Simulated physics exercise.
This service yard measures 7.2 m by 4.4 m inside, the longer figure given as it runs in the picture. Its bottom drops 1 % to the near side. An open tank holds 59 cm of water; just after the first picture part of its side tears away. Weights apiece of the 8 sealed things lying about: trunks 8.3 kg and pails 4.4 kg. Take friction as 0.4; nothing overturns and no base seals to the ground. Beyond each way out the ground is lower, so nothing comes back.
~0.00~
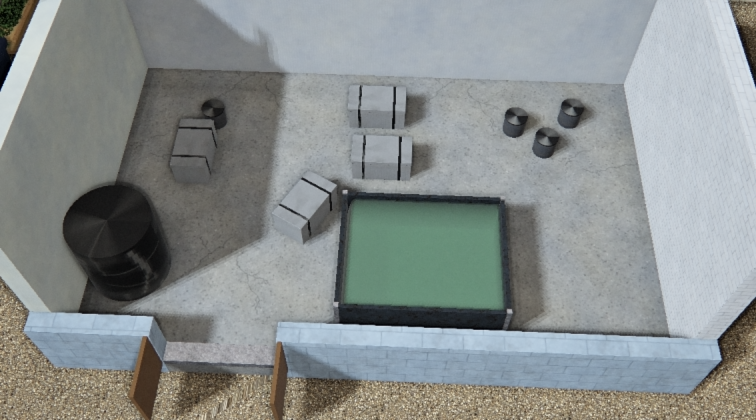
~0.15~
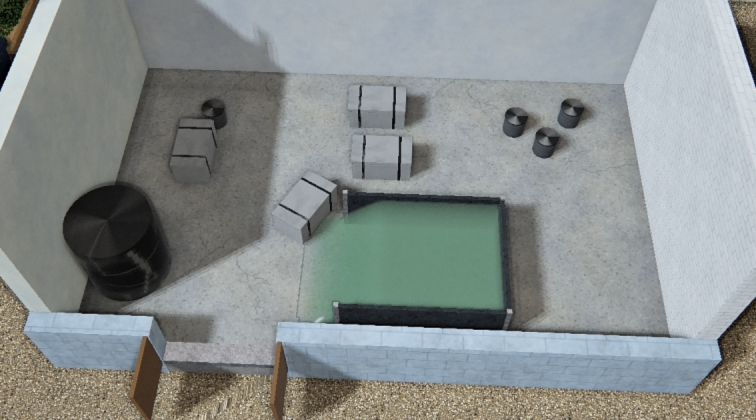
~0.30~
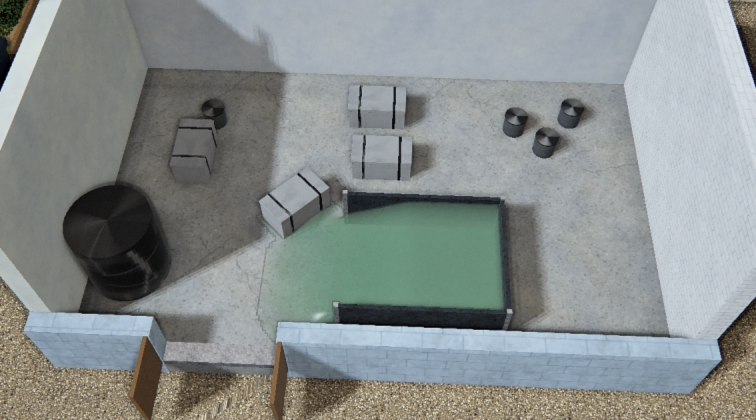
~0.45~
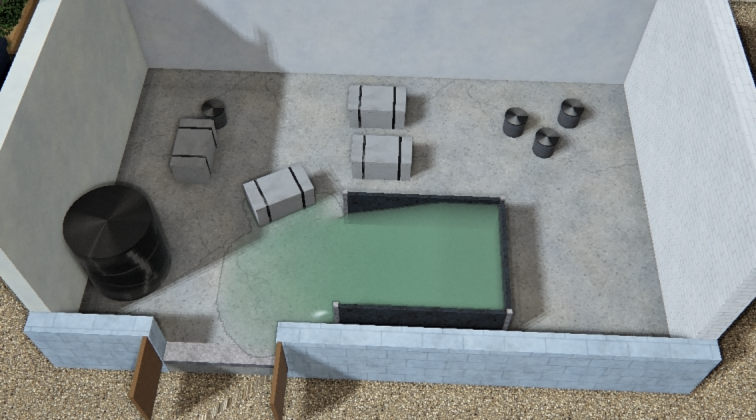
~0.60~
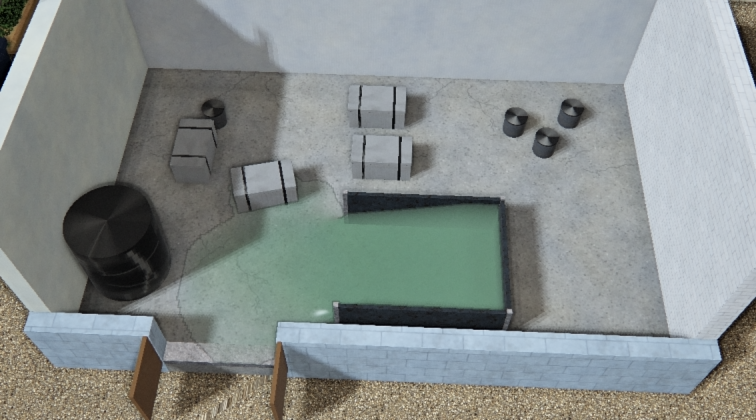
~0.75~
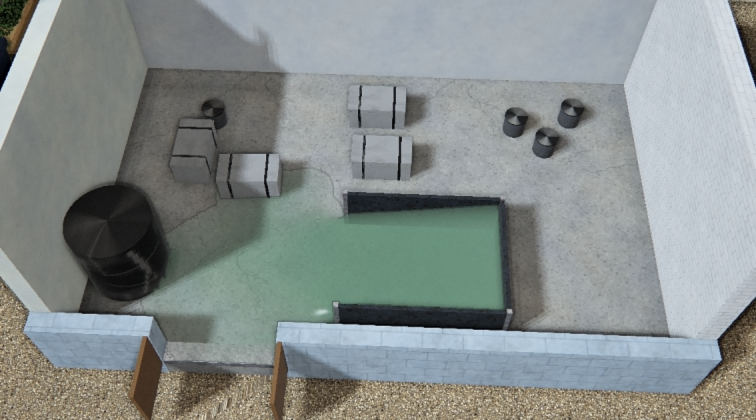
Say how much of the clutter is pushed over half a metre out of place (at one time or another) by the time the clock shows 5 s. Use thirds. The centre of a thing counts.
Share: One to two thirds.
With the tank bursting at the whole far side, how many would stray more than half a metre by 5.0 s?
In that case 7 of them.
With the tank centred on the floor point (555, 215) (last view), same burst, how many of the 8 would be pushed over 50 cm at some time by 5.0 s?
Then 5.
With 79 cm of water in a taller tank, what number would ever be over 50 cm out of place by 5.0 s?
In that case 5 of them.
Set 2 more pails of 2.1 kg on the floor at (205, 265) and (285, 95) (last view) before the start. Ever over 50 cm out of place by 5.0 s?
In that order: Past it, over.
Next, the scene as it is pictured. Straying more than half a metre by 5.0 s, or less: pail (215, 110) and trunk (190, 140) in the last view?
In turn: Past it, more.
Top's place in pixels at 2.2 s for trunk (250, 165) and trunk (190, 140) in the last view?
Around (218, 109) and (154, 98).
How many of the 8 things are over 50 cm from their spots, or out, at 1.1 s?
I count 1.
After 1.1 s 1 of 8 are over 50 cm from their spots; 0 afloat.
After 2.2 s 2 of 8 are over 50 cm from their spots; 1 afloat.
After 3.5 s 3 of 8 are over 50 cm from their spots; 2 afloat.
After 5.0 s 4 of 8 are over 50 cm from their spots, and 4 have been at some point; 2 afloat.
